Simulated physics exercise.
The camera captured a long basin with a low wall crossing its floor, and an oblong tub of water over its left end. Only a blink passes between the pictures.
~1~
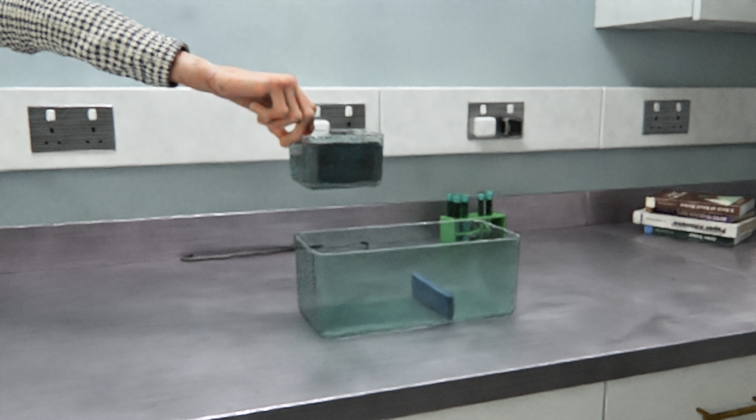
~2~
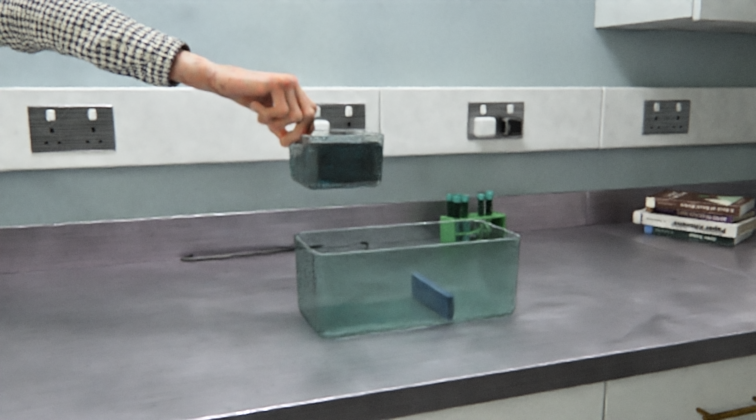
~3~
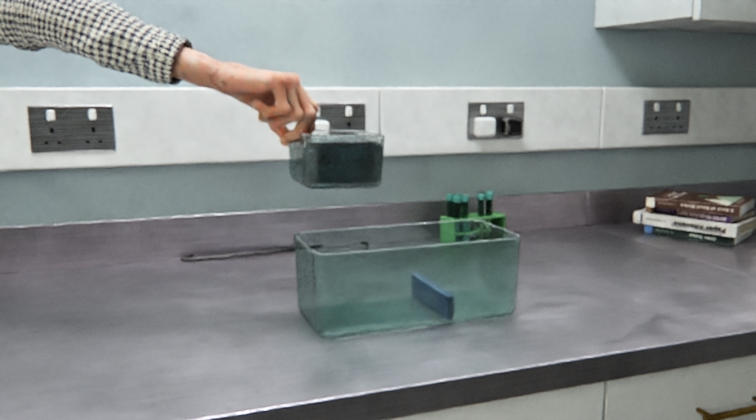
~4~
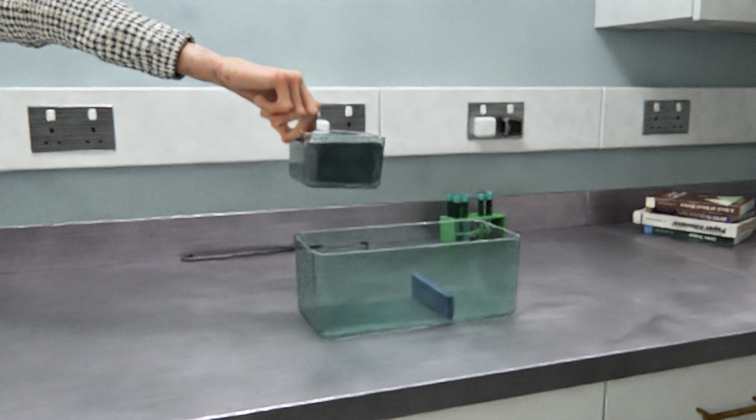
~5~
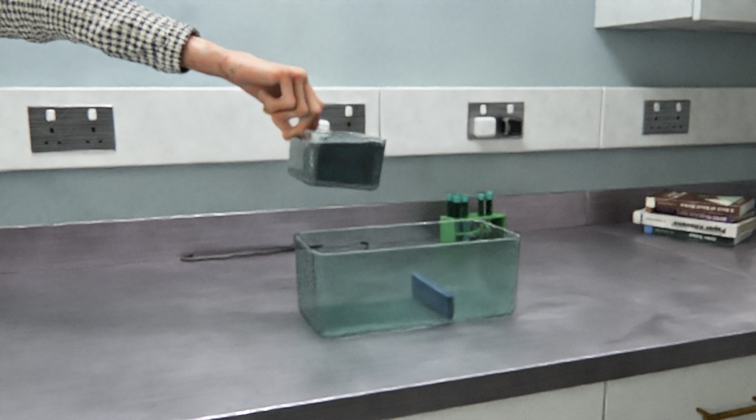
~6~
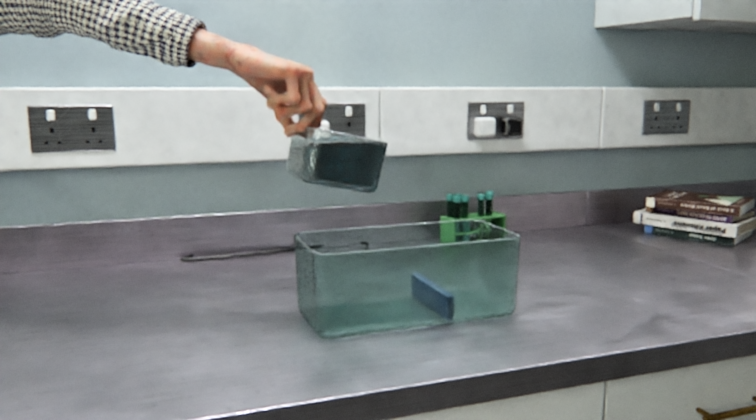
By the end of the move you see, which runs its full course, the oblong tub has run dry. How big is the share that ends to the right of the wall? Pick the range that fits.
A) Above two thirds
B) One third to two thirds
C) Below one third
C, below one third.
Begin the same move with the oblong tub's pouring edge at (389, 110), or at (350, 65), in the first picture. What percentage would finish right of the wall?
The first start yields 60 per cent, the second 10 per cent.
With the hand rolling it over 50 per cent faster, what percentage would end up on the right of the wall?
About 15 per cent.
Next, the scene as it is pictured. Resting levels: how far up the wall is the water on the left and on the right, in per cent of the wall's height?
Left part: 50 per cent; right part: 20.
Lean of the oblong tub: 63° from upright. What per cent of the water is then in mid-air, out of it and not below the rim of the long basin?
Estimate: Some 25 per cent.
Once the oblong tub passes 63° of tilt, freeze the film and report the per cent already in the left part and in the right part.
Left 20, right 0.
A moment on, the oblong tub is tipped part way and 55 per cent is still to pour, 18 is left of the wall and 0 right of it.
Next, the oblong tub is tipped on its side and 11 per cent is still to pour, 66 is left of the wall and 15 right of it.
Then the oblong tub is tipped right over and 0 per cent is still to pour, 82 is left of the wall and 16 right of it.
Later the oblong tub is tipped right over and 0 per cent is still to pour, 81 is left of the wall and 19 right of it.
At rest 81 per cent lies left of the wall, 19 right of it and 0 outside.
